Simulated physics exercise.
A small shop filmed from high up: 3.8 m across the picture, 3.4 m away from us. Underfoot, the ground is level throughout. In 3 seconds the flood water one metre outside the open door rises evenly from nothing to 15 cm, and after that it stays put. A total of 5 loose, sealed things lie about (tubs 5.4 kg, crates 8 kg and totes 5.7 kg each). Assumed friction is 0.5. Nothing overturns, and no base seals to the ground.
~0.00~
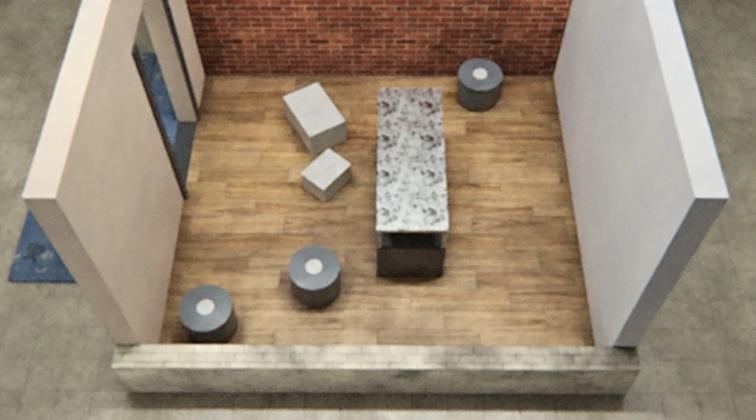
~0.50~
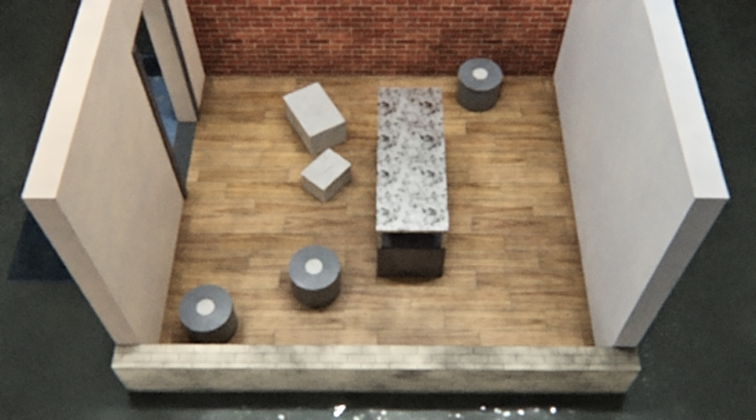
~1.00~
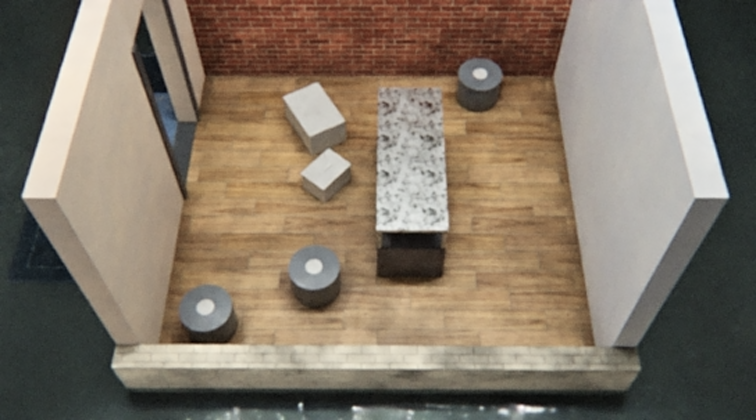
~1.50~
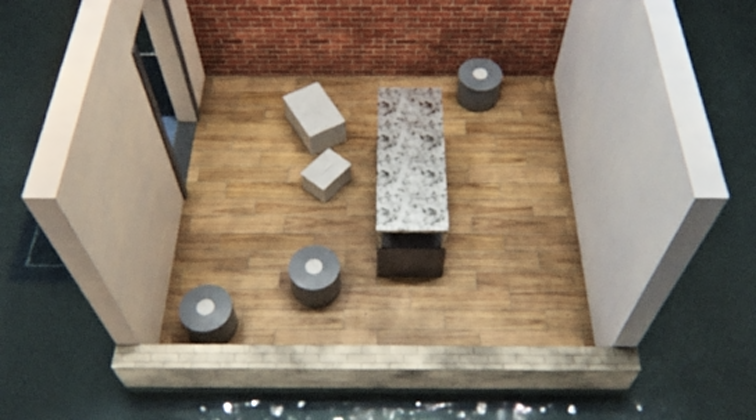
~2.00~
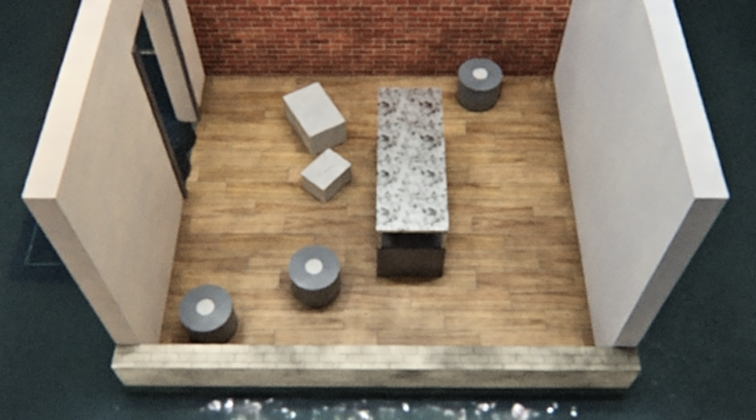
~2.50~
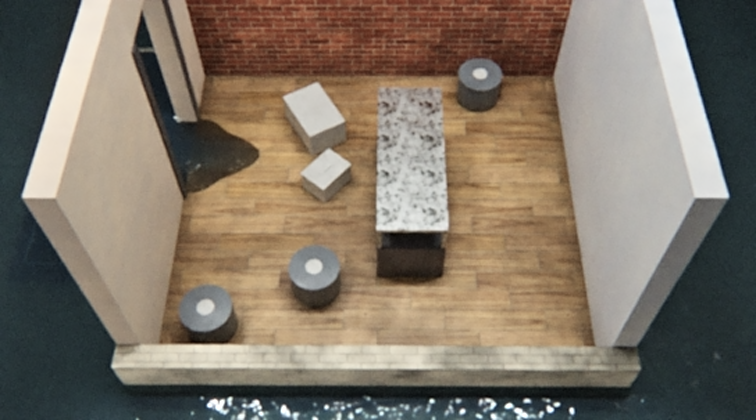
In a small shop seen from above, dark water spread over the ground outside the walls, then began creeping in through the left doorway onto the wooden floor, while the boxes and round tubs stayed still.
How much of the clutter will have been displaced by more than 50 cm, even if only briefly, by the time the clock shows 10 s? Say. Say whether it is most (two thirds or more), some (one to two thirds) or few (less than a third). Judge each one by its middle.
Most.
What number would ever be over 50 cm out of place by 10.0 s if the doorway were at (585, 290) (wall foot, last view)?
2.
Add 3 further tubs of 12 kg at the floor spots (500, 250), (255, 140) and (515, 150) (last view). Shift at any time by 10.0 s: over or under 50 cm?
One: Within it. Two: Beyond it. Three: Within it.
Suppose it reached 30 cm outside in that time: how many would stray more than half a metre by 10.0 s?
5.
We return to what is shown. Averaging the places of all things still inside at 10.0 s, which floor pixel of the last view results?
(384, 286).
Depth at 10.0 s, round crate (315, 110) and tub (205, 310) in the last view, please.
I'd put it at 3 cm and 5 cm respectively.
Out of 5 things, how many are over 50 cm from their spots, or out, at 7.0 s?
At that moment it comes to 3.
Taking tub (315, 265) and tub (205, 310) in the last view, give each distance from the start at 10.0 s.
80 cm and 40 cm respectively.
After 3.5 s 0 of 5 are over 50 cm from their spots; 0 afloat.
After 4.5 s 1 of 5 are over 50 cm from their spots; 0 afloat.
After 7.0 s 3 of 5 are over 50 cm from their spots; 2 afloat.
After 10.0 s 4 of 5 are over 50 cm from their spots, and 4 have been at some point; 3 afloat.
